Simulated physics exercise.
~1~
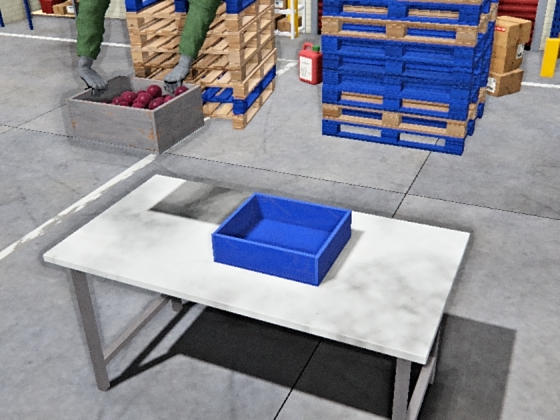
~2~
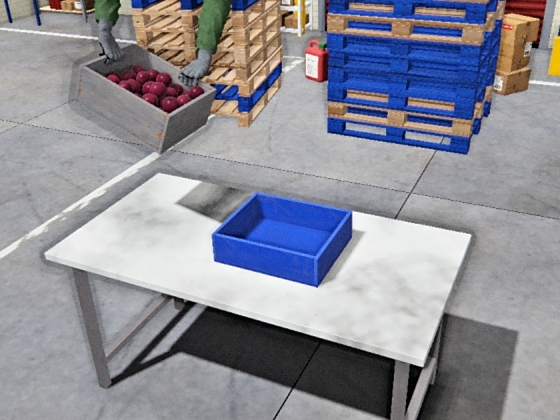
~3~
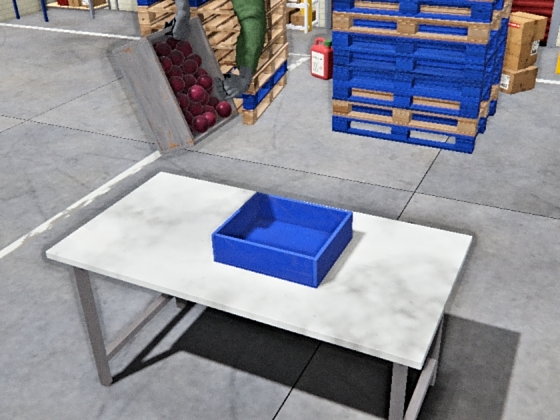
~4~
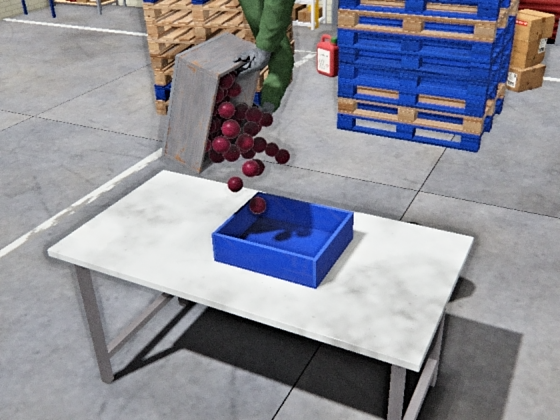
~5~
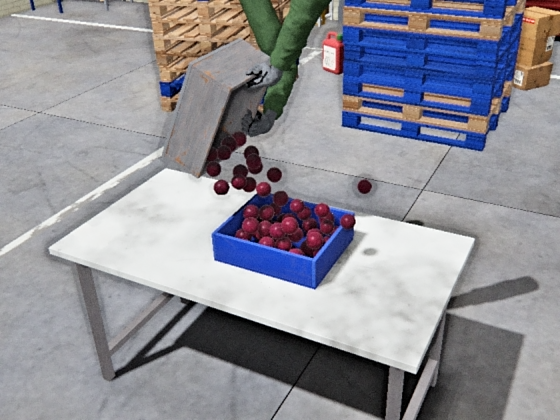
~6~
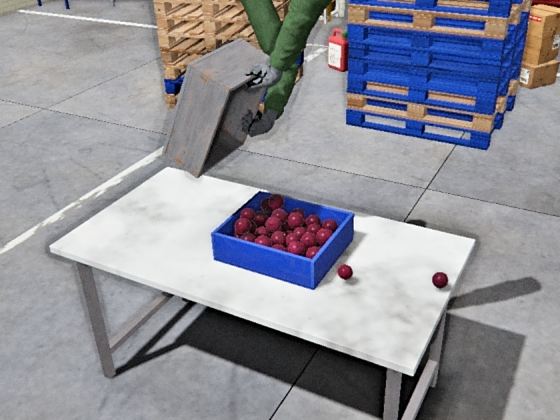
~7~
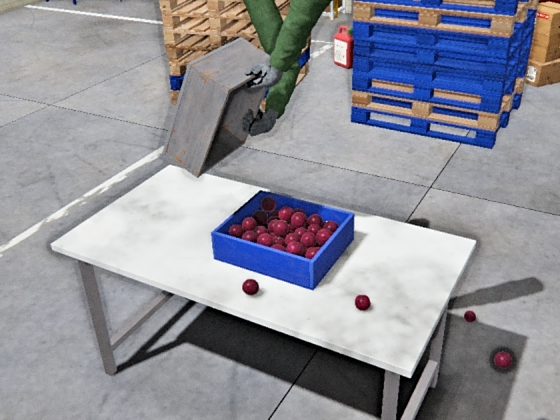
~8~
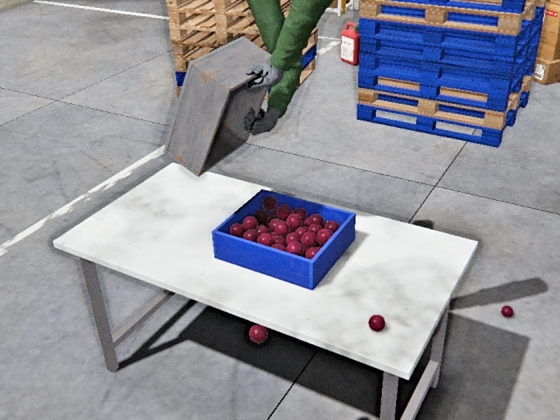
To begin with, gloved hands in green sleeves hold a grey tote of red onions behind a white table where a blue basket waits. The tote lifts and tips steadily toward the basket, swinging past upright until its mouth points down. The onions spill out in a loose stream, most dropping into the basket and piling up inside it. A few miss or bounce away, rolling over the tabletop and off onto the floor. The tote is held tilted and still as the last ones roll, leaving the basket full and a few stray onions outside it.
